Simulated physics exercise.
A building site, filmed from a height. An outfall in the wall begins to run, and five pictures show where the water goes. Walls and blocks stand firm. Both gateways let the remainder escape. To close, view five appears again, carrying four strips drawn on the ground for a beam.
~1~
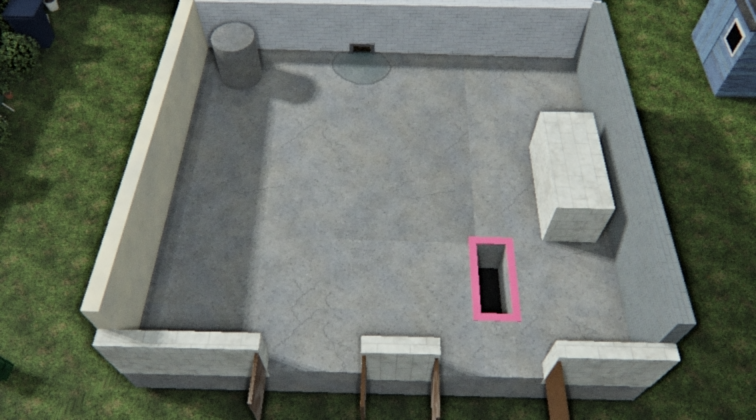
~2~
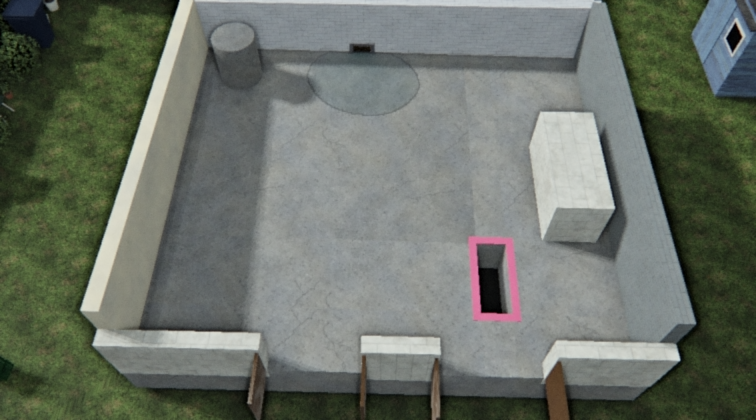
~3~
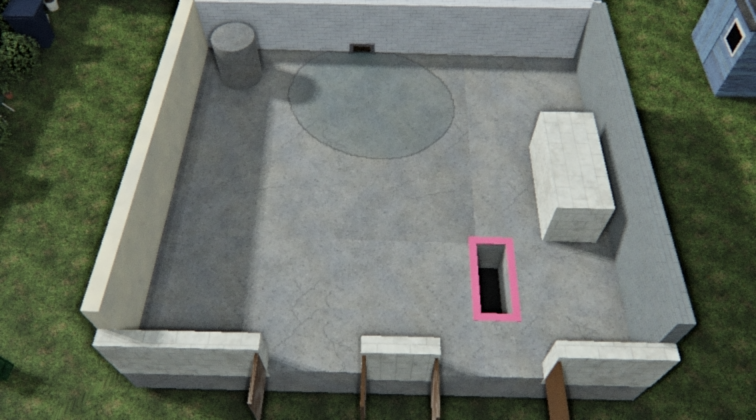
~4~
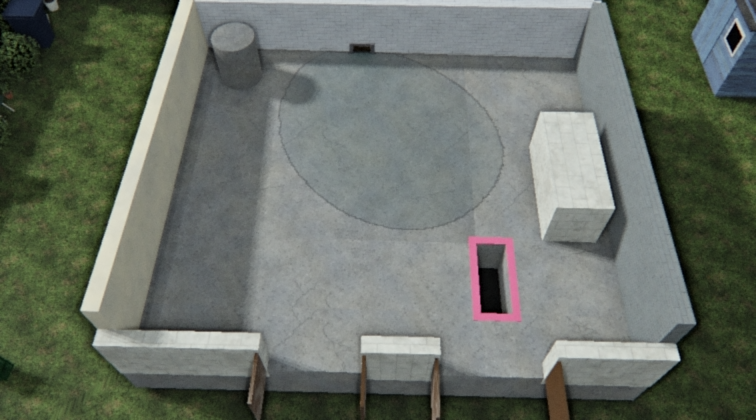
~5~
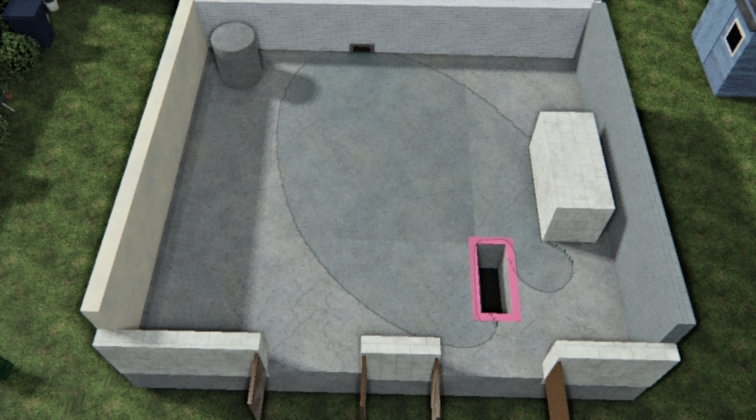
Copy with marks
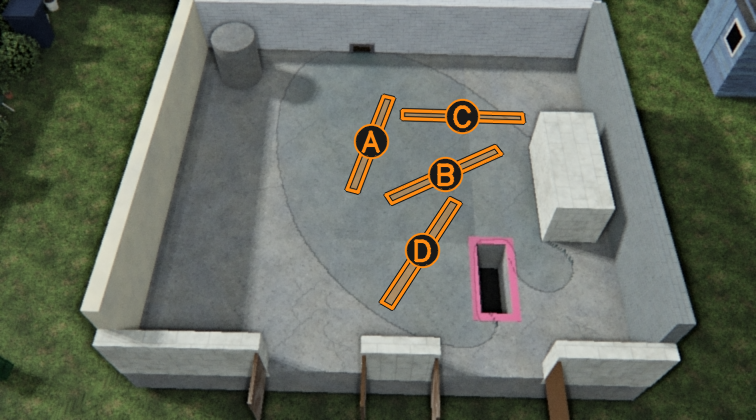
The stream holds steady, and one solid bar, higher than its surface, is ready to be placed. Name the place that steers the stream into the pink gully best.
Take C.
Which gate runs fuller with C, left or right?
More leaves on the right.
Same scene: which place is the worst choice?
That is place B.
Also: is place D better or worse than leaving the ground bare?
Place D is worse.
In orange, A from (352, 190) to (388, 97); B from (388, 199) to (498, 150); C from (402, 114) to (522, 118); D from (386, 305) to (455, 201).
For place A, about 14 % of the stream goes into the pink gully, about 85 % out by the gates.
For place B, about 9 % of the stream goes into the pink gully, about 90 % out by the gates.
For place C, about 28 % of the stream goes into the pink gully, about 72 % out by the gates.
For place D, about 13 % of the stream goes into the pink gully, about 87 % out by the gates.
